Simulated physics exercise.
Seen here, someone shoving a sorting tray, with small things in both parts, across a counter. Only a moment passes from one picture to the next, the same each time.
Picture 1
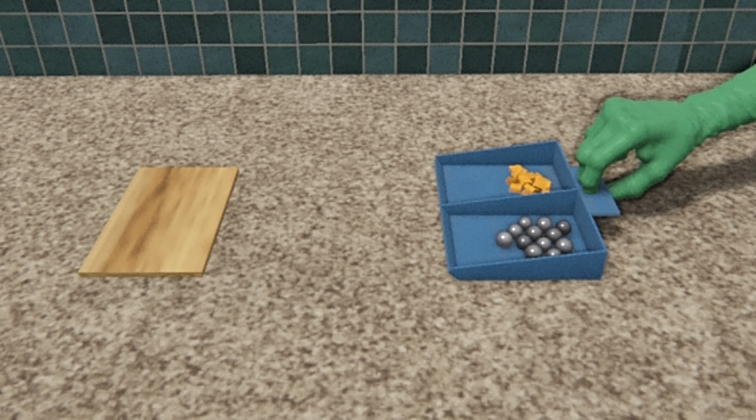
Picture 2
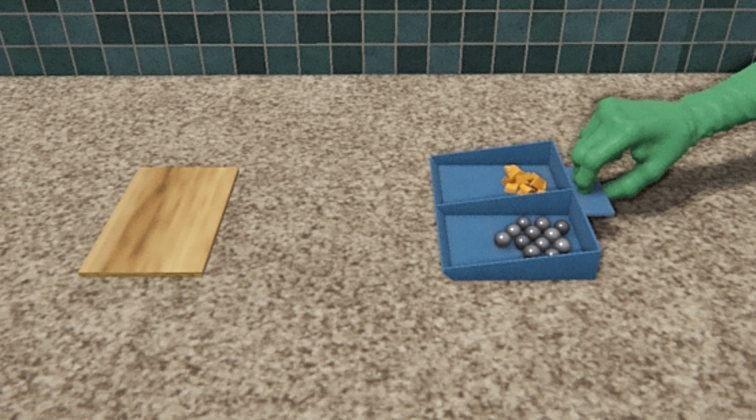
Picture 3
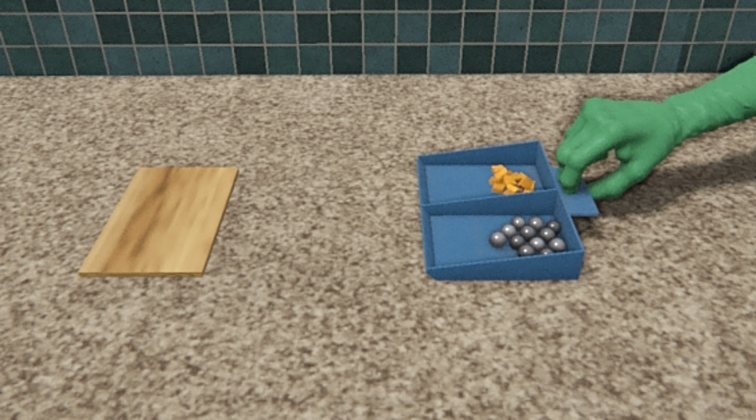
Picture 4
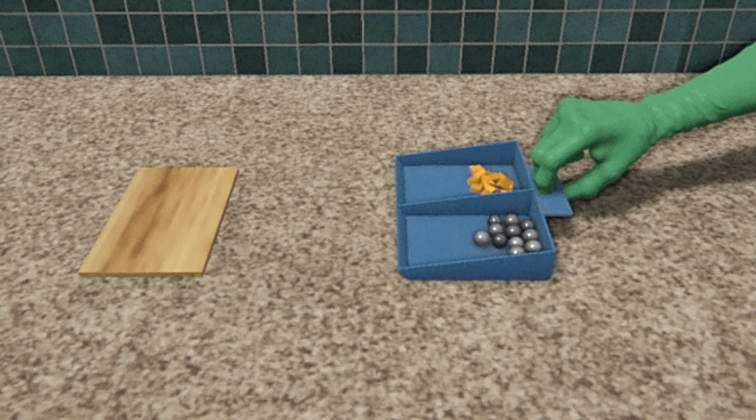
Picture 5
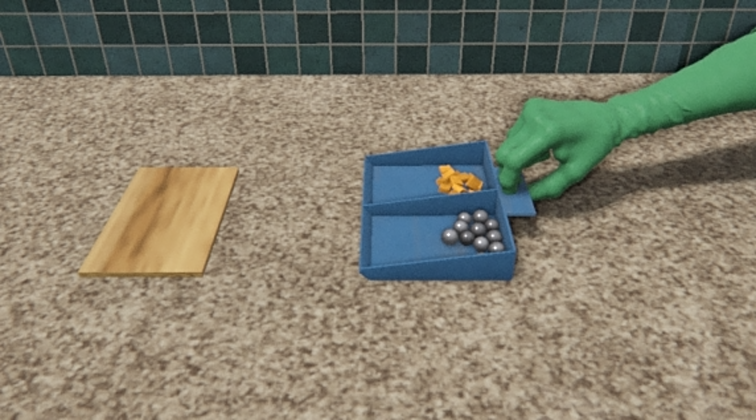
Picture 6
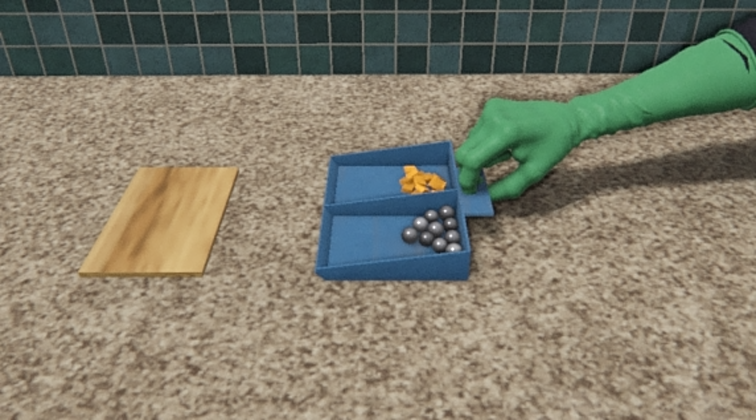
A blue divided tray of metal balls and orange bits slides left, pushed by a green-gloved hand.
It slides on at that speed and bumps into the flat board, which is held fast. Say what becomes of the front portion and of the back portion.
The front portion throws some past the low edge and the back portion keeps within its part.
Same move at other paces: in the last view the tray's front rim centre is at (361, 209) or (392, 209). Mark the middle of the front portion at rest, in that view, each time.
One: (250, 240). Two: (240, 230).
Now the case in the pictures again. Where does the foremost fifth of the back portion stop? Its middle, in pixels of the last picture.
Near (247, 182).
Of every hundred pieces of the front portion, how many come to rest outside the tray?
Roughly 50 in a hundred.
Then, 0.08 s past the last view, tray still sliding, front rim near (270, 209); front portion all inside; back portion all inside.
Then, 0.25 s past the last view, tray stopped at the flat board; front portion all inside, moved towards the front rim; back portion all inside, moved towards the front rim.
Then, 0.46 s past the last view, tray stopped at the flat board; front portion about half out of the tray; back portion all inside, moved towards the front rim.
Finally, tray stopped at the flat board; front portion about half out of the tray; back portion all inside, moved towards the front rim.
